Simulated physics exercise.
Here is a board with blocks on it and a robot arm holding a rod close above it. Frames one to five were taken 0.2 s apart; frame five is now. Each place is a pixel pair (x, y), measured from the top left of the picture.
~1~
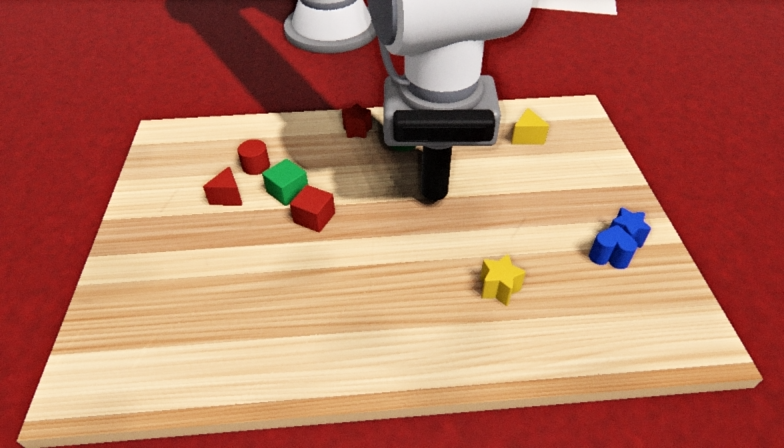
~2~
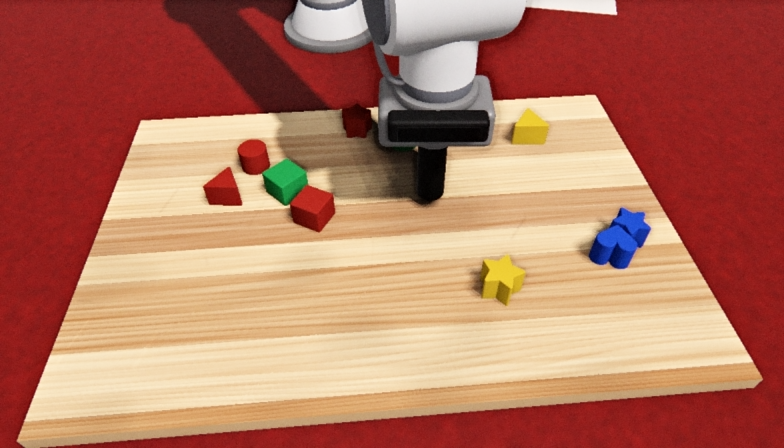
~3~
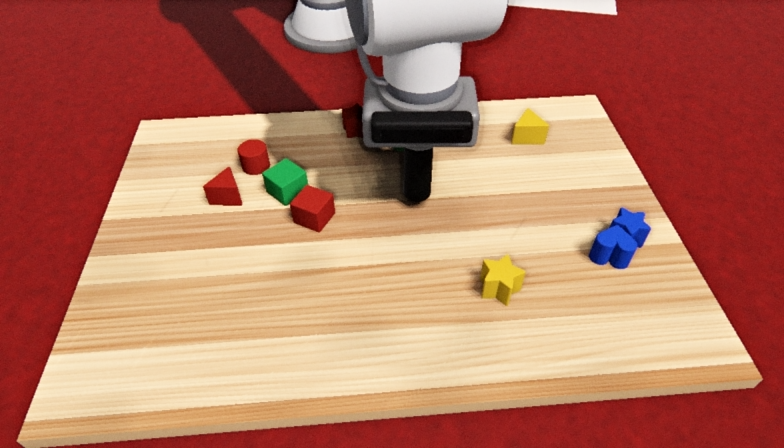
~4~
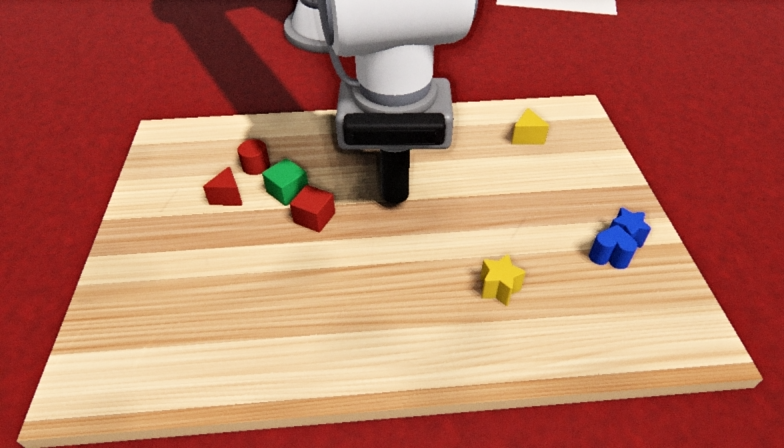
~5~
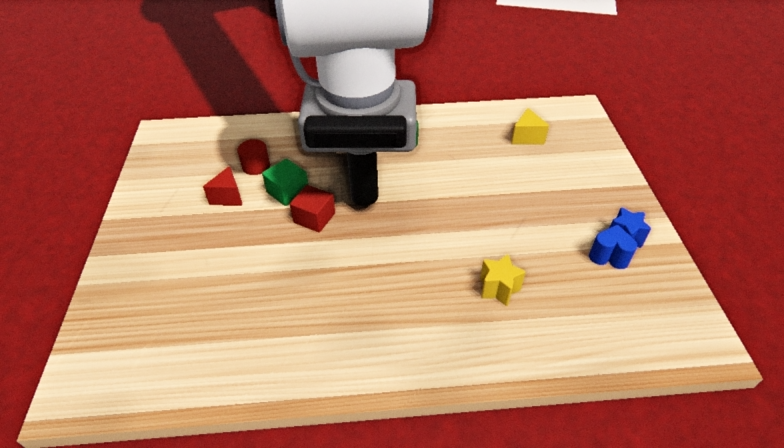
A robot arm moves its black rod left across the board while the blocks stay still.
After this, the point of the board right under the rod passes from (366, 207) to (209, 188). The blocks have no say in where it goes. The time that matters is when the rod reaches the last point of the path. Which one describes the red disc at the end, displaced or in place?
Well, the red disc shifts from its place.
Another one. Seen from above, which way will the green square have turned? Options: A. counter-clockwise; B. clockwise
My answer is option B.
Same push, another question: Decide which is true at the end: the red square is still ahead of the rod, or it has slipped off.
The red square slips off.
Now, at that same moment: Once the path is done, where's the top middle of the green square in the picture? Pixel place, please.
The answer is (228, 152).
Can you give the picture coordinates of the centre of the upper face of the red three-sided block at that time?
Its top centre is at about (187, 185).
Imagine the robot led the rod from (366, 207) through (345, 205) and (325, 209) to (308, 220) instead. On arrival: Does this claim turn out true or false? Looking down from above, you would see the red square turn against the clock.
The statement is false.
On the path given first. One third of the way, rod at (310, 190); red square at (302, 202).
Two thirds of the way, rod at (257, 184); red disc at (243, 139); green square at (241, 159), turned 20° clockwise; red square at (301, 202), turned 15° anticlockwise.
At the end, rod at (205, 178); red three-sided block at (187, 185), turned 45° anticlockwise; red disc at (242, 133); green square at (228, 152), turned 55° clockwise; red square at (301, 202), turned 15° anticlockwise.
